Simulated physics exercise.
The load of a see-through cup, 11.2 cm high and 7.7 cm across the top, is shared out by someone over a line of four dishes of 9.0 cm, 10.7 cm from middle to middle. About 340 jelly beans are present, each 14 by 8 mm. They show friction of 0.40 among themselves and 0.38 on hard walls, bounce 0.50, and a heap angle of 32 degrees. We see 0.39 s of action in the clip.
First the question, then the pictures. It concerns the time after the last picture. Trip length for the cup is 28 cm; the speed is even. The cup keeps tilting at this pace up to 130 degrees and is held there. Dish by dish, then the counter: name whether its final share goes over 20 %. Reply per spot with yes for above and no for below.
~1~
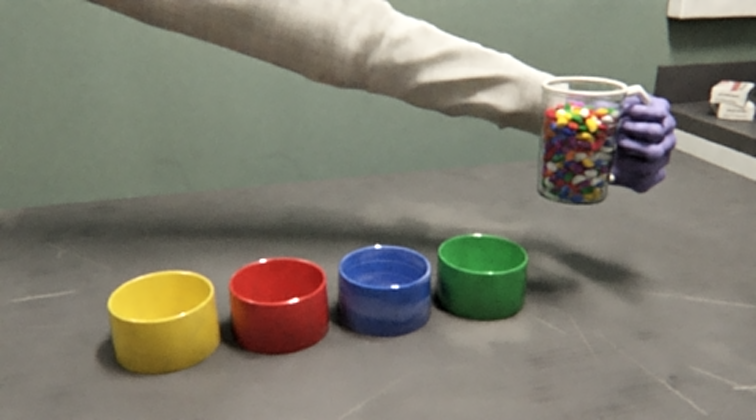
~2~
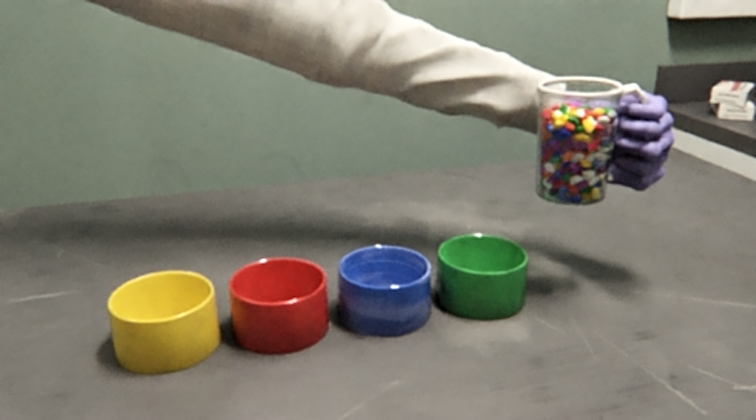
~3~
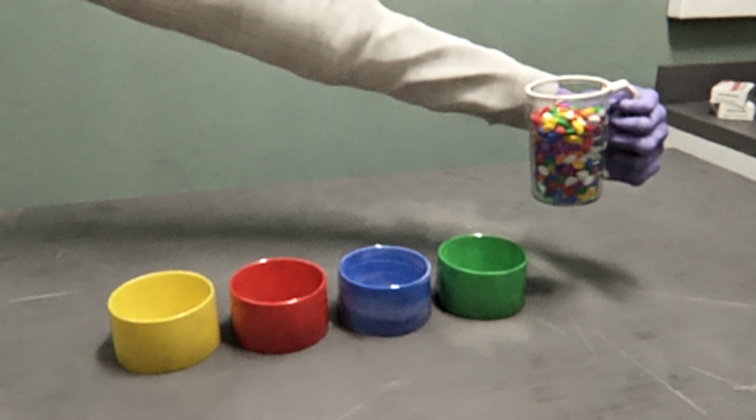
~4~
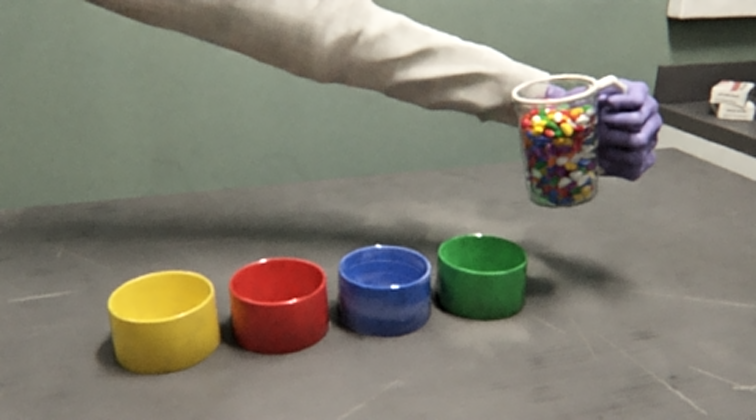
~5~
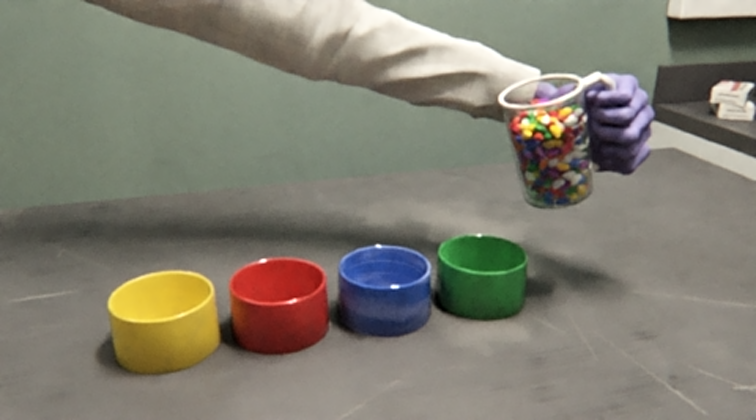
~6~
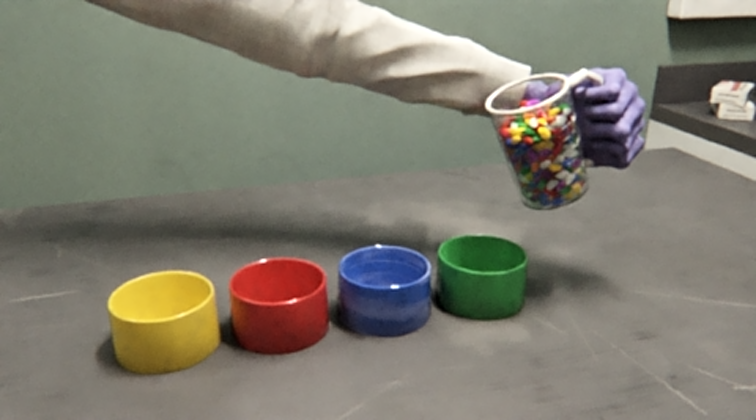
Red: Yes, above. Blue: No, below. Green: No, below. Yellow: No, below. Counter: No, below.
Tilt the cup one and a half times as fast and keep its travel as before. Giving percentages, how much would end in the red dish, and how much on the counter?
Then red ends at 10 and the counter at 30.
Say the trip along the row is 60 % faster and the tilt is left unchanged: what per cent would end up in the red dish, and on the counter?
Shares - red 50, counter 30.
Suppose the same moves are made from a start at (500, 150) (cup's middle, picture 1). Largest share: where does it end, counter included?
Largest amount ends at yellow.
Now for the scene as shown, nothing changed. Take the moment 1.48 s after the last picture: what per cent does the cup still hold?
Around 55 per cent of the load.
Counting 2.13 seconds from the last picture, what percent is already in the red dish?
Share at that time: Approx. 90 per cent.
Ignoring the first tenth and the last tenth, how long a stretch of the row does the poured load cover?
Spread: Around 6 cm.
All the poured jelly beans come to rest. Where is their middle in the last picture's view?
Centre at rest, approx.: (276, 301) px.
Then, 0.89 s after the last picture, tilt 81 degrees; cup holds 100 %.
Then, 1.48 s after the last picture, tilt 119 degrees; cup holds 55 %, red 35 %.
Then, 2.13 s after the last picture, tilt 130 degrees; cup holds 0 %, red 90 %.
In the end, red 90 %, blue 0 %, green 0 %, yellow 0 %, counter 10 %.
